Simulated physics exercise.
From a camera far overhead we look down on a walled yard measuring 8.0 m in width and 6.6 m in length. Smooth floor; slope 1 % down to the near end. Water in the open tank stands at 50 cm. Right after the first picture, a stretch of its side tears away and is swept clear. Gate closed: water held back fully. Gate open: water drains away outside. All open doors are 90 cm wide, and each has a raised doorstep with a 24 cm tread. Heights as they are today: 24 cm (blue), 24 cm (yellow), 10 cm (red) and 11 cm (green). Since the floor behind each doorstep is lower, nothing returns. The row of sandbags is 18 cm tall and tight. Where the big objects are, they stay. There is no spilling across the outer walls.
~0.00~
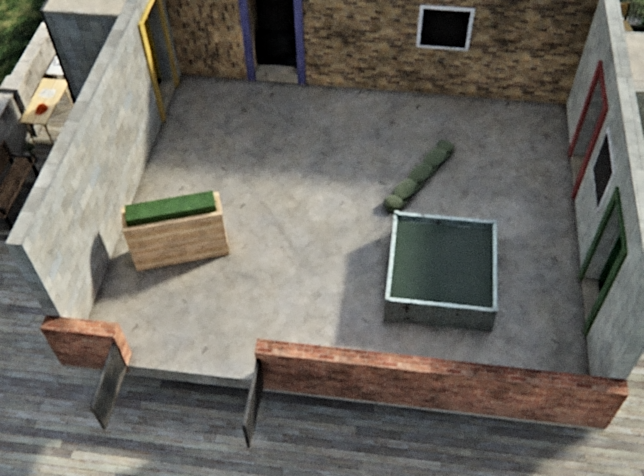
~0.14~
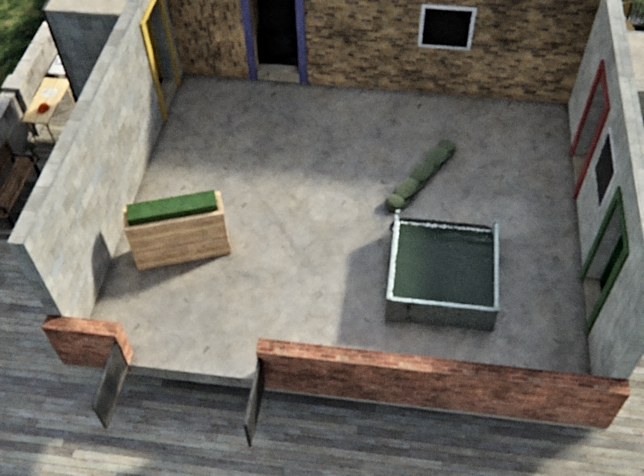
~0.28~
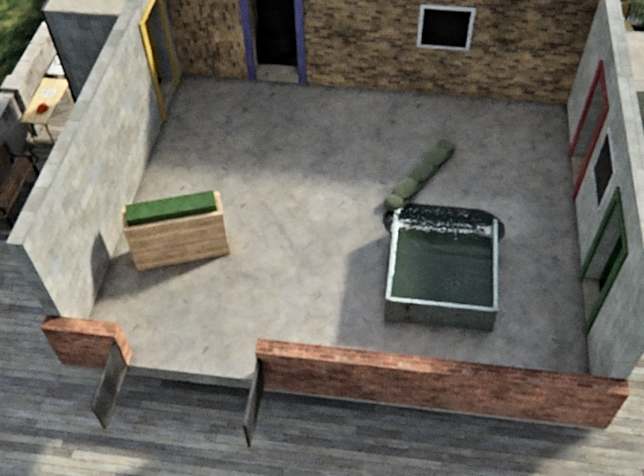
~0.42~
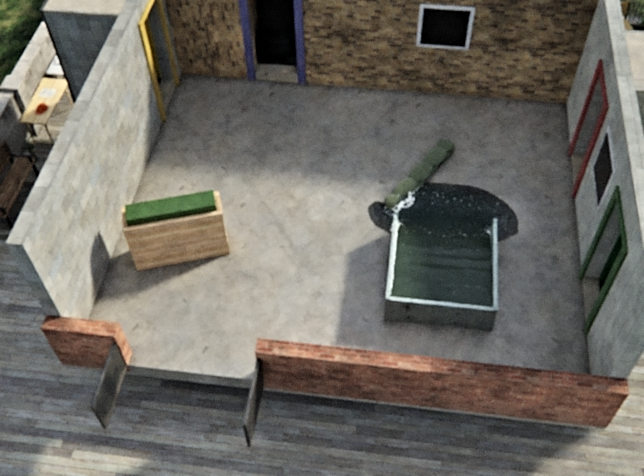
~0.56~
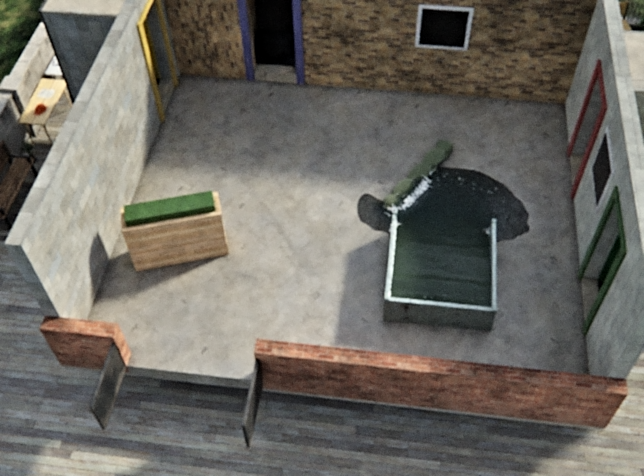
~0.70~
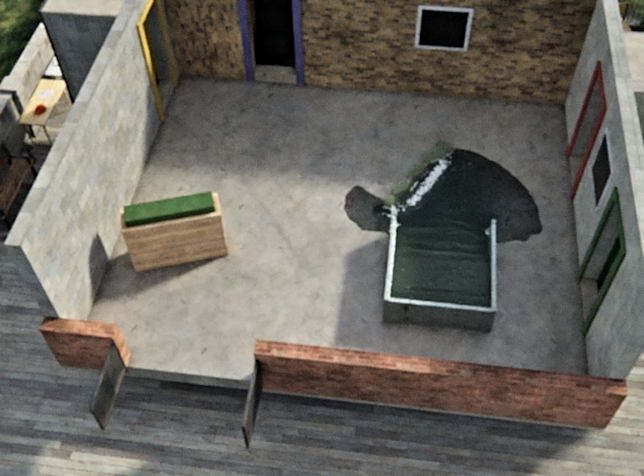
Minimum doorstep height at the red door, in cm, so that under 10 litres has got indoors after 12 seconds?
Approx. 14.5 cm.
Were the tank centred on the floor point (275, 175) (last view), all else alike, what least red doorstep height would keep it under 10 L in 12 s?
About 6.5 centimetres.
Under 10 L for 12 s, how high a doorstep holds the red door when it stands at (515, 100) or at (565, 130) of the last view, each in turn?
In turn: Roughly 19 cm, roughly 25 cm.
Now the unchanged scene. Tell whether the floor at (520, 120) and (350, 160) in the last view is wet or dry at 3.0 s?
First soaked, then soaked.
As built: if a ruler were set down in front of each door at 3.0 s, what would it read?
Centimetres: Blue = 0, yellow = 0, red = 12, green = 0.
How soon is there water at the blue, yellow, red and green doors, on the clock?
Arrival times - blue: 5.5 s; yellow: 7.0 s; red: 1.6 s; green: 5.0 s.
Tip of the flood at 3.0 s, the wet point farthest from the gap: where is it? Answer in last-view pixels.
Pixel close to (562, 108).
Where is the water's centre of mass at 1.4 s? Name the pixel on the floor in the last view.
The balance point sits at roughly (445, 232).
After 1.4 s water covers 15 % of the floor, deepest (27 cm) near (409, 211); it has not reached the red door.
After 3.0 s water covers 25 % of the floor, deepest (28 cm) near (564, 133); 12 cm at the red door, 1 litre in over its 10 cm doorstep.
After 12.0 s water covers 70 % of the floor, deepest (7 cm) near (538, 399); 2 cm at the red door, 36 litres in over its 10 cm doorstep.
At the red door as built, the water arrived by 1.6 s and peaked near 17 cm at 3.8 s.
Run again over the same 12 s with other heights there, 19 litres in over 12.5 cm, 3 litres over 17 cm. The limit of 10 litres is kept from about 14.5 cm up.
